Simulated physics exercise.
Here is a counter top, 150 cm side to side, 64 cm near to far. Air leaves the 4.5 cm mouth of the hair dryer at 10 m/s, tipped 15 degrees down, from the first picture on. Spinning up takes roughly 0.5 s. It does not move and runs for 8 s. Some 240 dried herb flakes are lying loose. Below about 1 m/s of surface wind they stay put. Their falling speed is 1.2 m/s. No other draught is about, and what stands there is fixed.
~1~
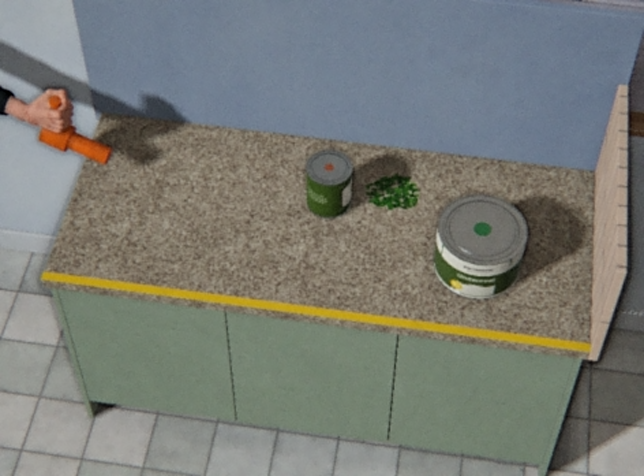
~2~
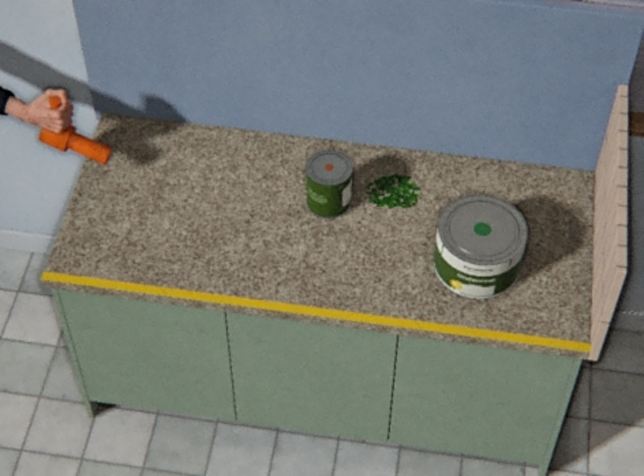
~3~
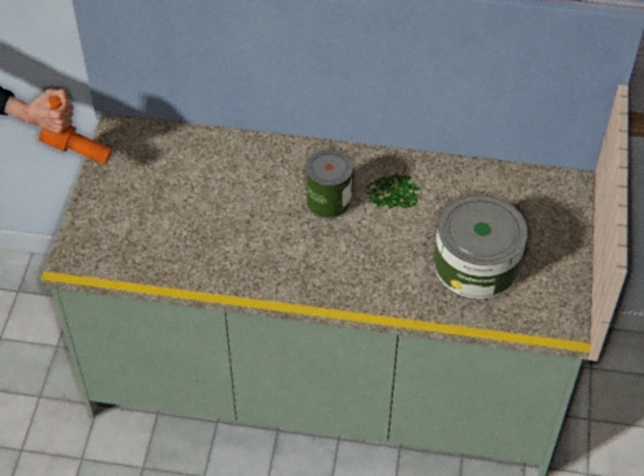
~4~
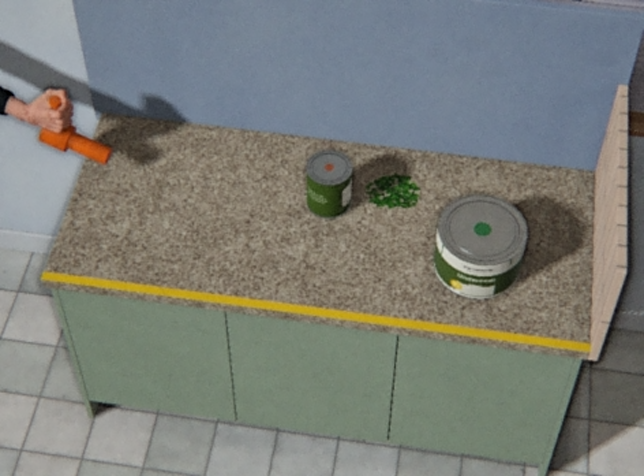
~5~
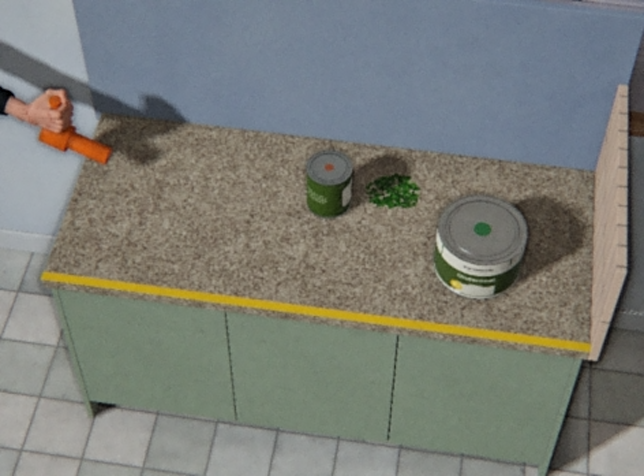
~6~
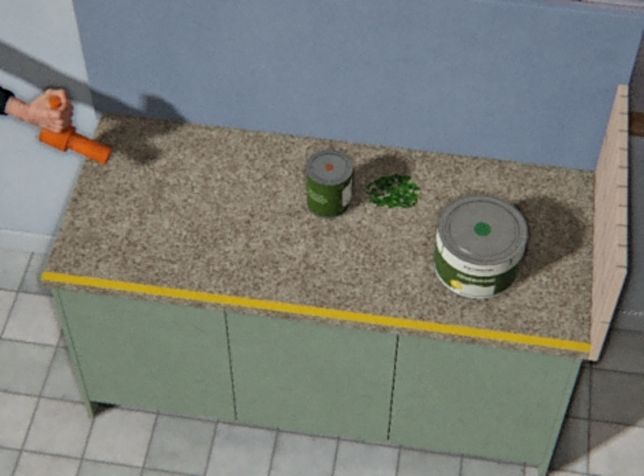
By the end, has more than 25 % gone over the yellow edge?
As for a quarter going over the yellow edge: No.
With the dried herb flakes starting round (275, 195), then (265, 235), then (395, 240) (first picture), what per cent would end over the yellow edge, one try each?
In that order: 10 %, 100 %, 15 %.
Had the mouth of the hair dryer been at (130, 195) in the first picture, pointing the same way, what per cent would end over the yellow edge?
In that case some 0 per cent.
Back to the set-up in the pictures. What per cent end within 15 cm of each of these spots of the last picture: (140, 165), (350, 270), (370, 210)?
In turn about 0 %, 0 %, 90 %.
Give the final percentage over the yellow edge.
Some 0 per cent.
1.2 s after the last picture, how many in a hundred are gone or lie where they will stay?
Near 40 %.
Then, 1.2 s after the last picture, 57 % are on the move or not yet settled, 0 % are over the yellow edge; the middle of those still in play is near (393, 192).
Then, 2.1 s after the last picture, 55 % are on the move or not yet settled, 0 % are over the yellow edge; the middle of those still in play is near (393, 192).
Then, 4.0 s after the last picture, 51 % are on the move or not yet settled, 0 % are over the yellow edge; the middle of those still in play is near (393, 192).
Then, 7.6 s after the last picture, at the end, 0 % are over the yellow edge; the middle of those still in play is near (394, 190).
